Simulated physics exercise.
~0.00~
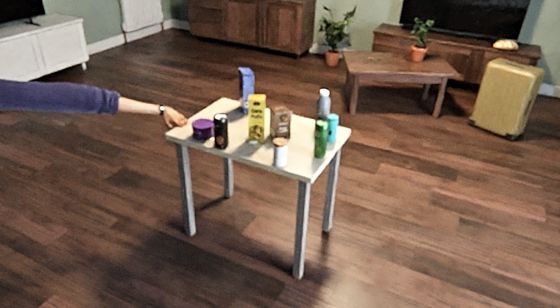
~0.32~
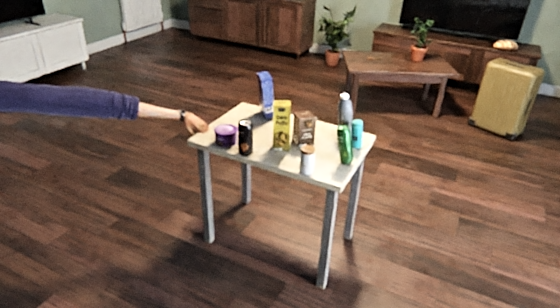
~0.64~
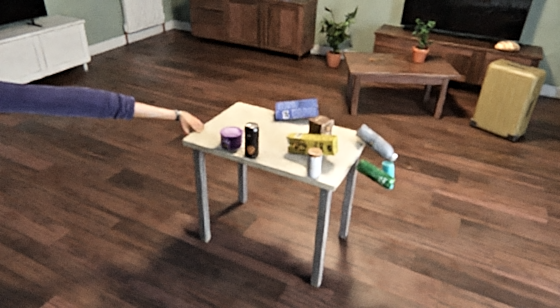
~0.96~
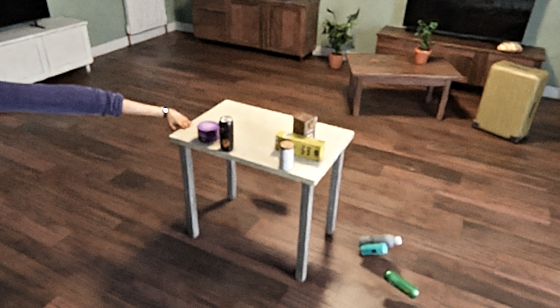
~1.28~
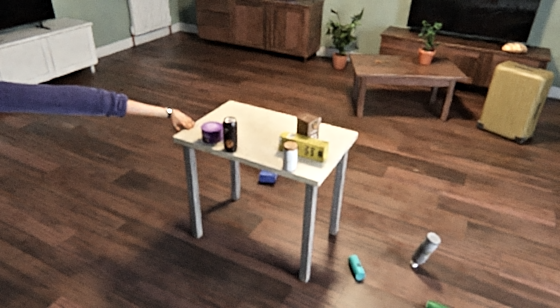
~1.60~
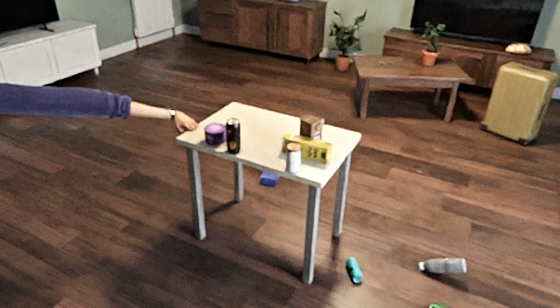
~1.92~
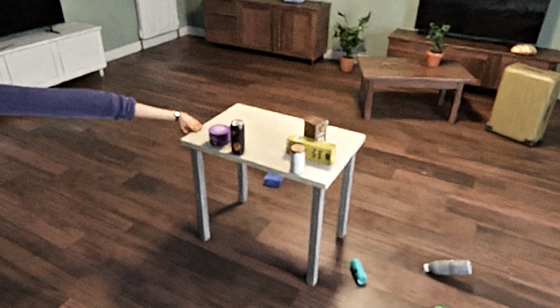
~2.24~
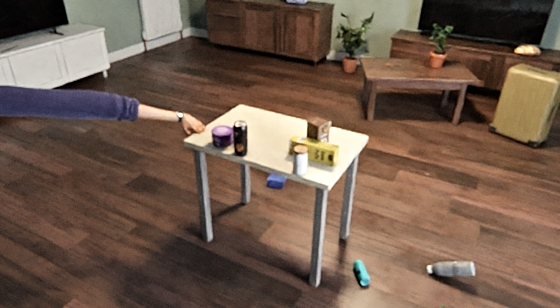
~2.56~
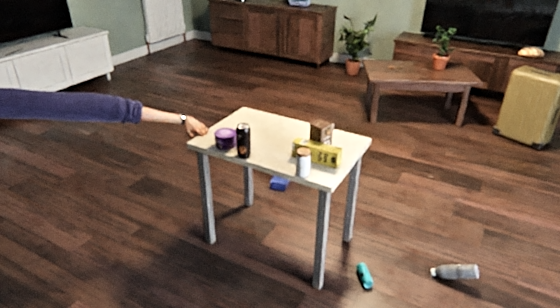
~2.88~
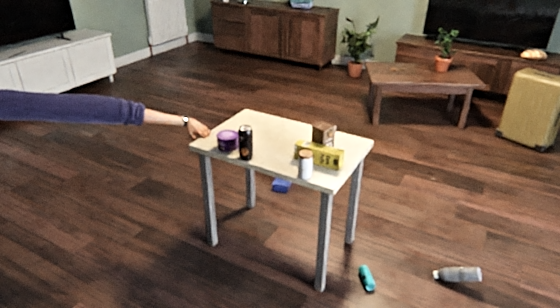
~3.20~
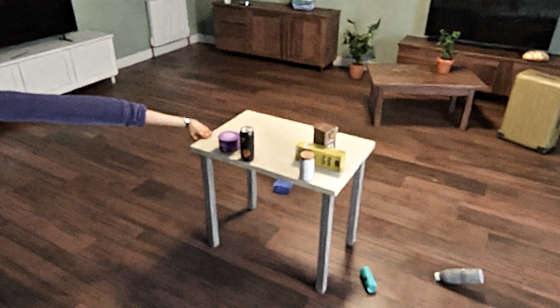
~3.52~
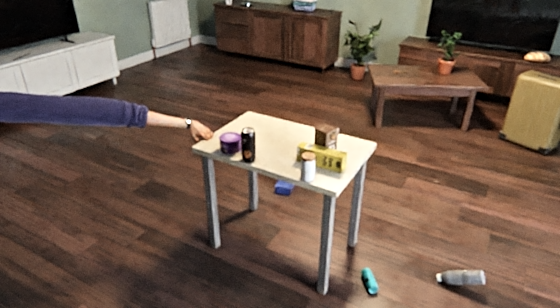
The video shows a hand jerking a small table crowded with containers to the right and back, sending a grey bottle, green can, turquoise shaker and blue packet to the floor, while a yellow carton topples on the tabletop and the purple tub and black can stay standing.
